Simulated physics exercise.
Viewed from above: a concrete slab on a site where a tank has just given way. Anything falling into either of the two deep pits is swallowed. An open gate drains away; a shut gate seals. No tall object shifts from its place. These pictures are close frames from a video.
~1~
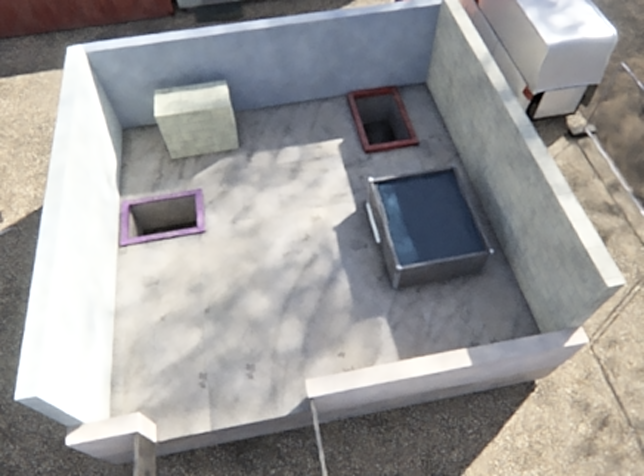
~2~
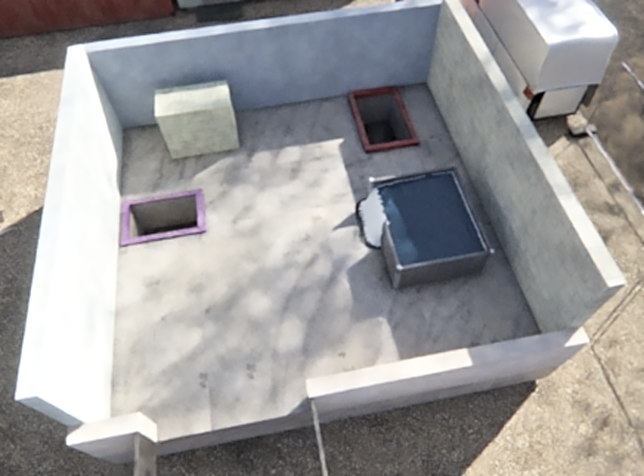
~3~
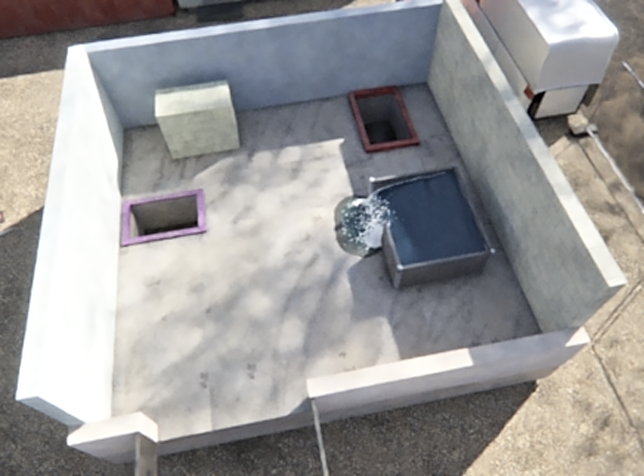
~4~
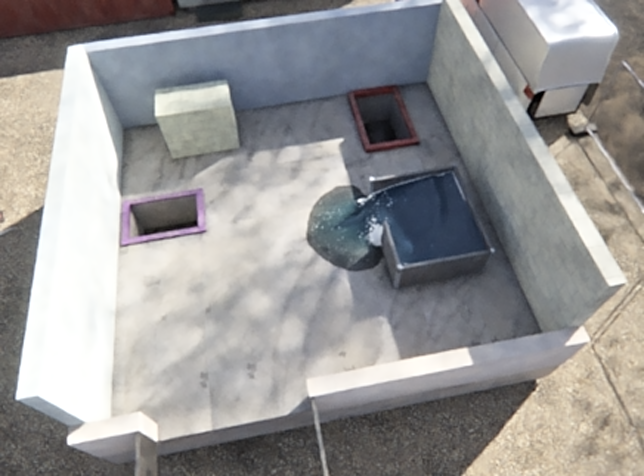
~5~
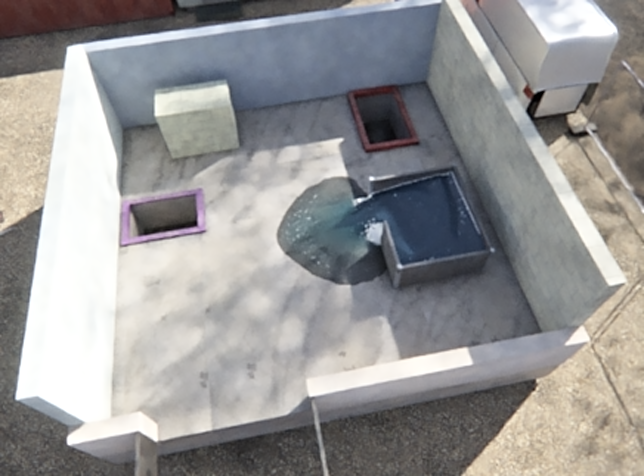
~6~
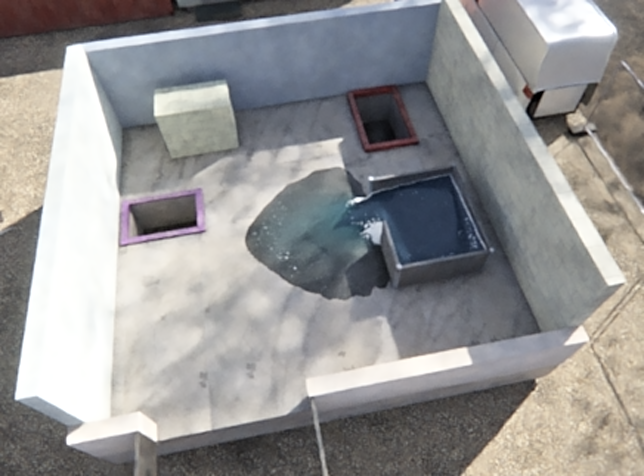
On a walled concrete slab, water pours from an open tank and spreads left.
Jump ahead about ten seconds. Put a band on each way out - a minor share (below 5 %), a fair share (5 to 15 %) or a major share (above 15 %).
Bands: Gate: A fair share; purple pit: A fair share; red pit: A minor share.
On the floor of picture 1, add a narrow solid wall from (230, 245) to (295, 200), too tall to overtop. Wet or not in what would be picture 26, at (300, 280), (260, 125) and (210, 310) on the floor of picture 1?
Same order as asked - soaked, soaked, soaked.
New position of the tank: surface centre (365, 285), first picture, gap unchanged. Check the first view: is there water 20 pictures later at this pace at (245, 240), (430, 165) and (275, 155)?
Location one: Soaked; location two: Bone dry; location three: Bone dry.
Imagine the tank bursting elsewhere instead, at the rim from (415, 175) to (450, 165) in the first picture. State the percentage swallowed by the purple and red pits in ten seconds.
Purple 0 %, red 40 %.
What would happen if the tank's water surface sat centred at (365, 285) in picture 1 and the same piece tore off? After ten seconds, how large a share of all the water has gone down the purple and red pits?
After ten seconds: Purple pit around 20 percent, red pit around 0 percent.
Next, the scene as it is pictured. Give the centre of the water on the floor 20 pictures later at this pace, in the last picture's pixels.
About (285, 239).
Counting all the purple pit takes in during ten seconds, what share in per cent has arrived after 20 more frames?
Roughly 55 per cent.
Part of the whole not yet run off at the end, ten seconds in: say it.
My estimate is some 76 percent.
A moment on, water covers 30 % of the floor; the gate 0 %, the purple pit 0 %, the red pit 0 %.
Next, water covers 45 % of the floor; the gate 0 %, the purple pit 3 %, the red pit 0 %.
Then, water covers 55 % of the floor; the gate 0 %, the purple pit 7 %, the red pit 0 %.
Later, water covers 60 % of the floor; the gate 4 %, the purple pit 11 %, the red pit 0 %.
In the end, water covers 70 % of the floor; the gate 12 %, the purple pit 13 %, the red pit 0 %.
